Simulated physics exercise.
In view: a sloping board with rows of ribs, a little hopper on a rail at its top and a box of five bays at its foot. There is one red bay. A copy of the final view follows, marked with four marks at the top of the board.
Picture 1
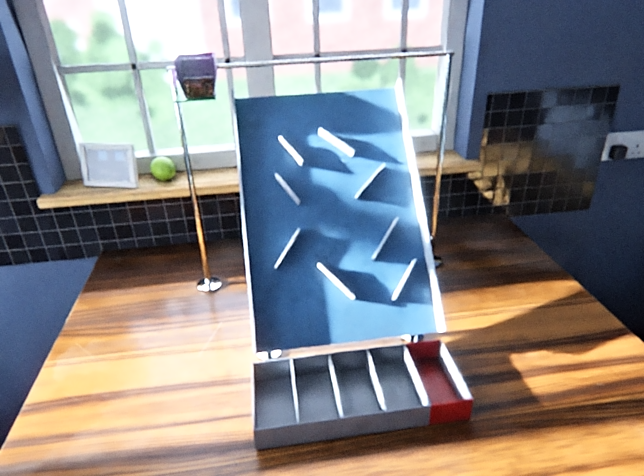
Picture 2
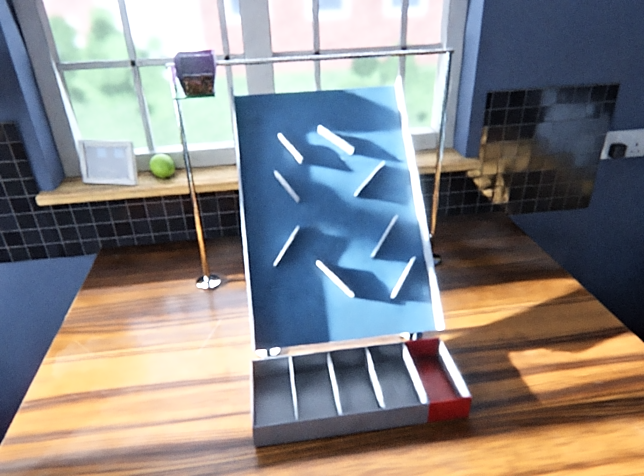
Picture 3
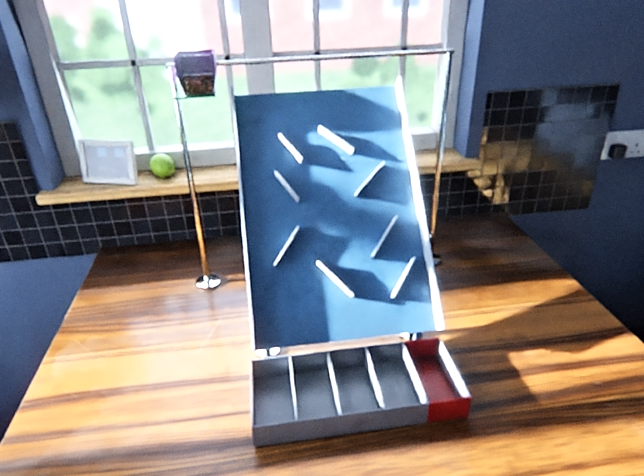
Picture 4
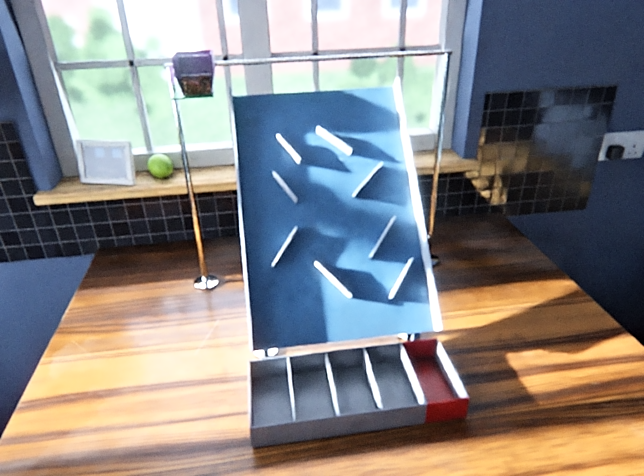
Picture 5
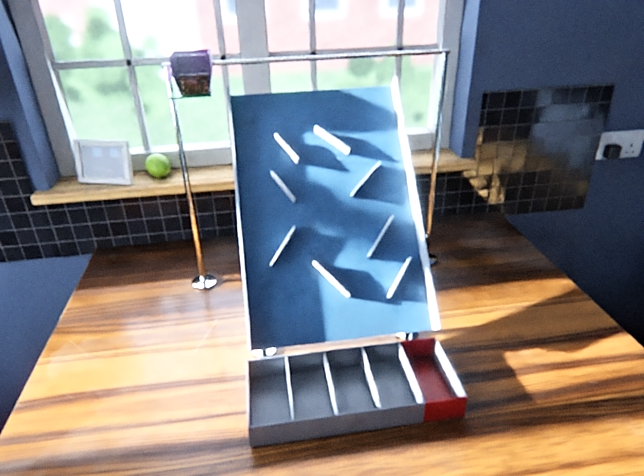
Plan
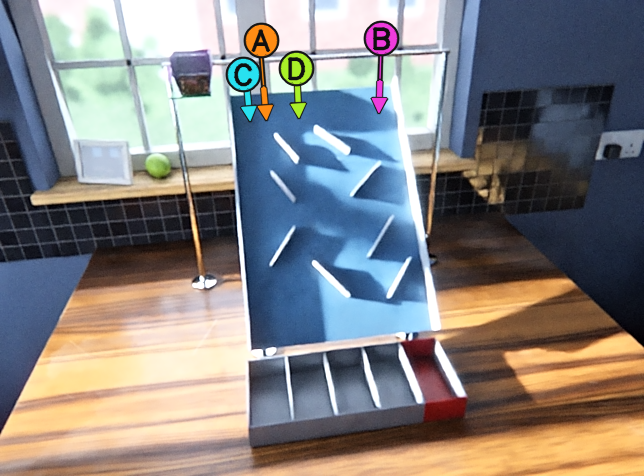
A tilted blue board with white ribs standing above a five-bay box with one red bay, nothing moving but slight camera drift.
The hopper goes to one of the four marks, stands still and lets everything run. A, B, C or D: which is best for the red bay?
The answer is mark B.
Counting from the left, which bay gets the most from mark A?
The first.
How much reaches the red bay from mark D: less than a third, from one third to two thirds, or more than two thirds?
Mark D gives less than a third.
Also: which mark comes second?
That would be D.
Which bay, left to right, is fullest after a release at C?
The first.
On the marked copy, mark A meets the board at (265, 114); mark B meets the board at (379, 107); mark C meets the board at (249, 115); mark D meets the board at (298, 112).
With A, a small part in the red bay, most in other bays, a small part outside the box.
With B, about a third in the red bay, about two thirds in other bays, a stray few outside the box.
With C, a small part in the red bay, nearly all in other bays.
With D, about a quarter in the red bay, most in other bays.
